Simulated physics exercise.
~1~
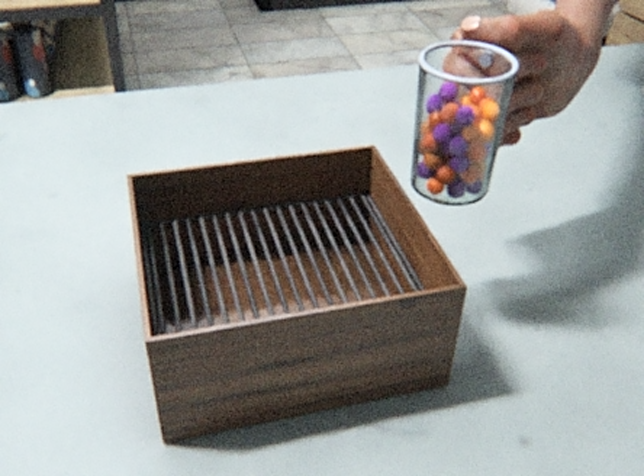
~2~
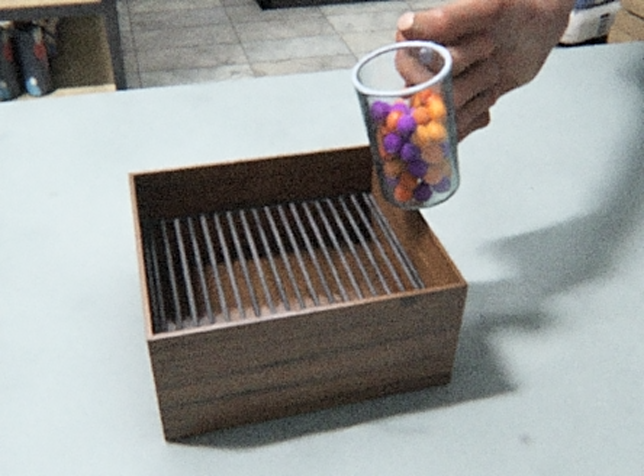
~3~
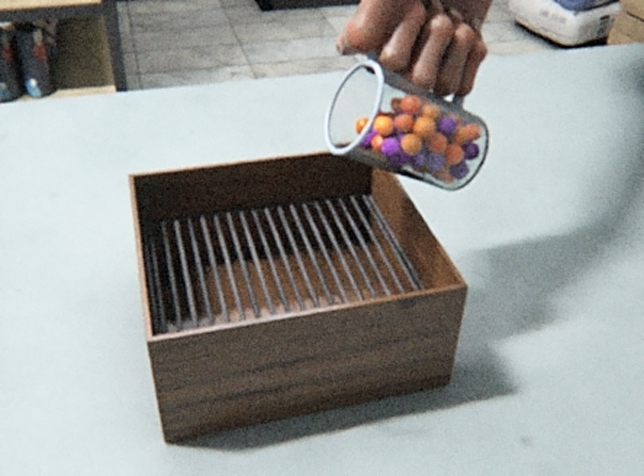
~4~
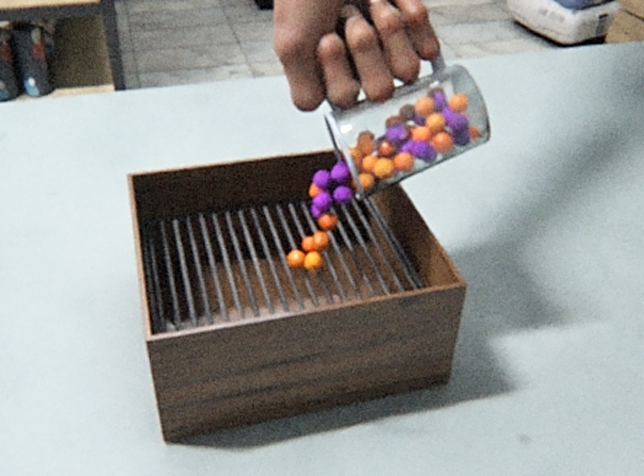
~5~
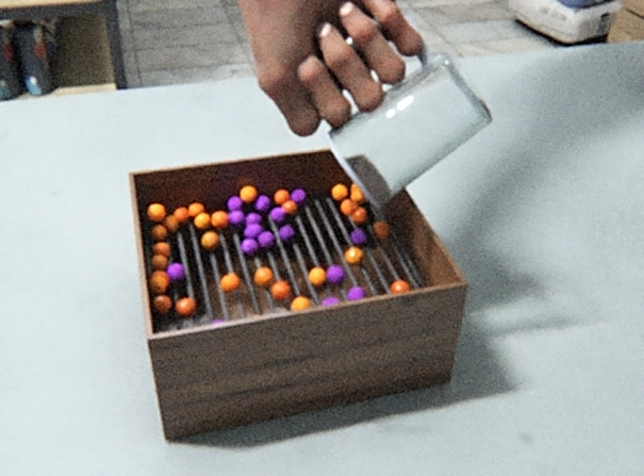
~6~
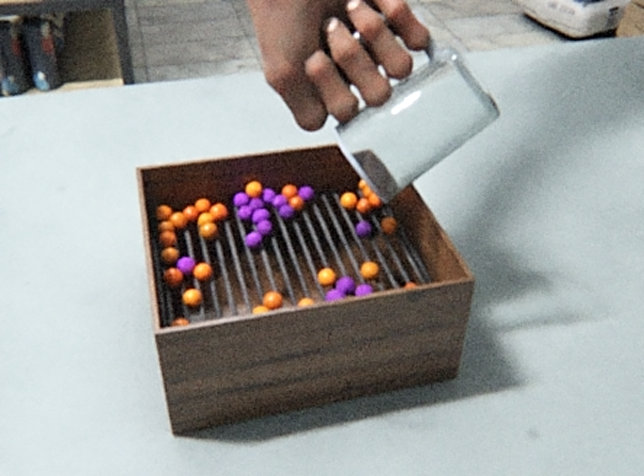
In this clip, a hand holds a clear cup of purple and orange balls, moves it left over a wooden box with wires across it, and tips it, pouring the balls out until the cup is empty and both colours rest scattered on the wires.
